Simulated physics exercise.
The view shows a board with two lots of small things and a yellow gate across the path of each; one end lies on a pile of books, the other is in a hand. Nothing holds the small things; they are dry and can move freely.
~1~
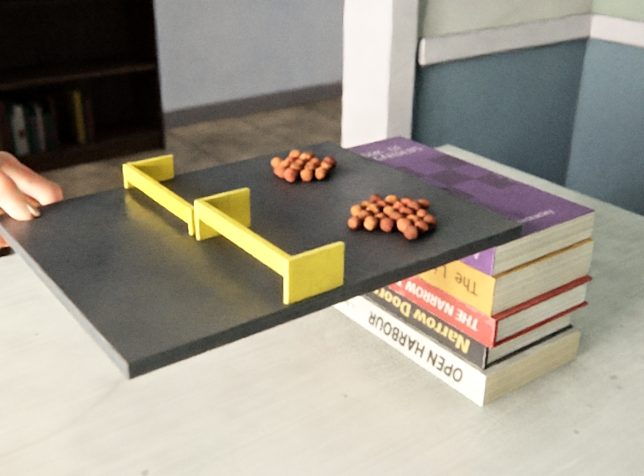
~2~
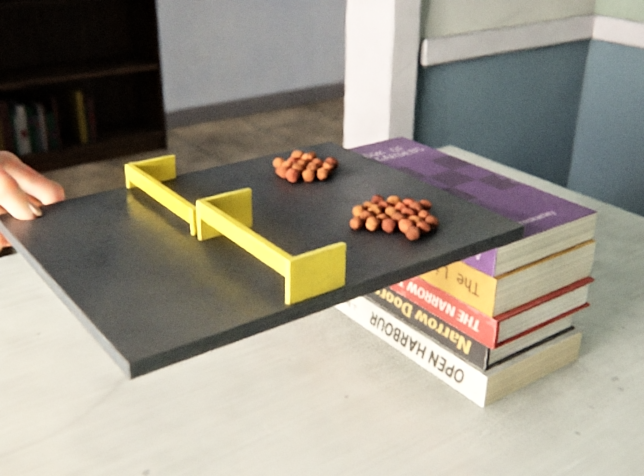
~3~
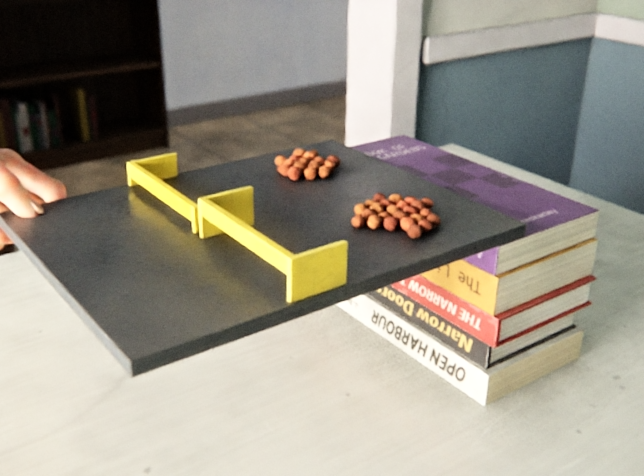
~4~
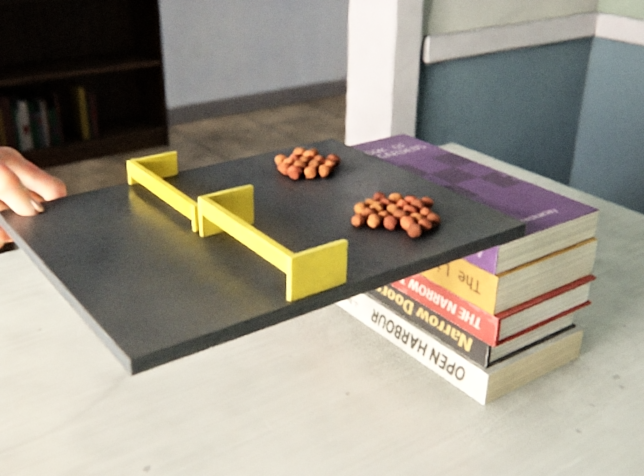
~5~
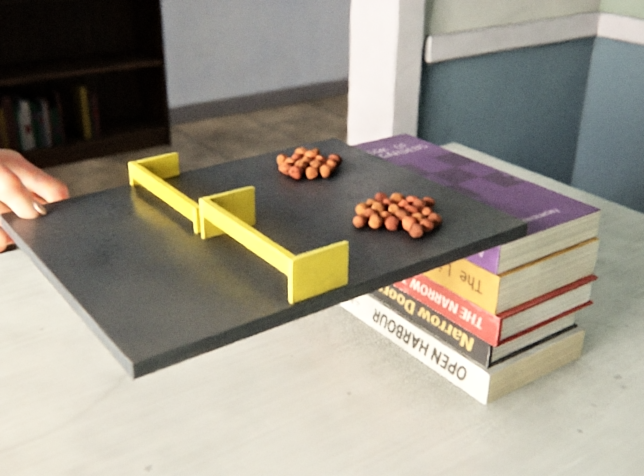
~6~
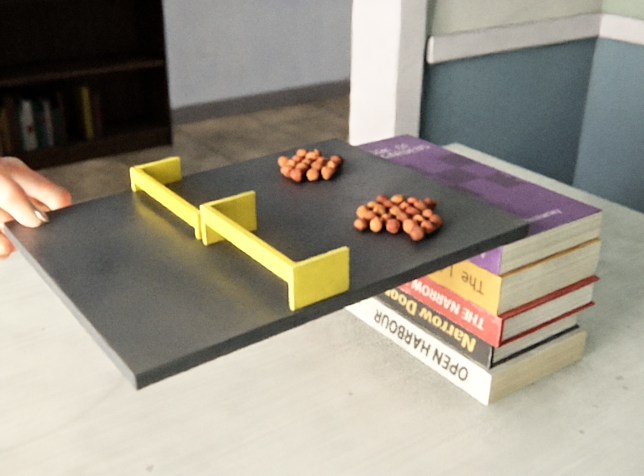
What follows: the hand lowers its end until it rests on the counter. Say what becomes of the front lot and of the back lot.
At its opening the front lot gets by; at its opening the back lot is held up.
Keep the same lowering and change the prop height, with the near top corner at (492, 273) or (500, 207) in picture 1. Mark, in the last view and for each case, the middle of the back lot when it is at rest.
Centre at rest: First case roughly (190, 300), second case roughly (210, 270).
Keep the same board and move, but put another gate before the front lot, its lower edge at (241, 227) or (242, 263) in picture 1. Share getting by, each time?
The first try lets some 100 per cent by, the second some 0 per cent.
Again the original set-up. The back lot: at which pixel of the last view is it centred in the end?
Centre at rest, last frame: Approx. (199, 285) px.
Then, 0.70 s later than the last frame, board sloping at 17°; front lot on its way down; back lot on its way down.
Then, 1.31 s later than the last frame, board sloping at 29°; front lot every one past its gate; back lot has reached its gate.
Then, 1.84 s later than the last frame, board resting at 29°; front lot every one past its gate; back lot has reached its gate.
When it is over, board resting at 29°; front lot every one past its gate; back lot gathered behind its gate.
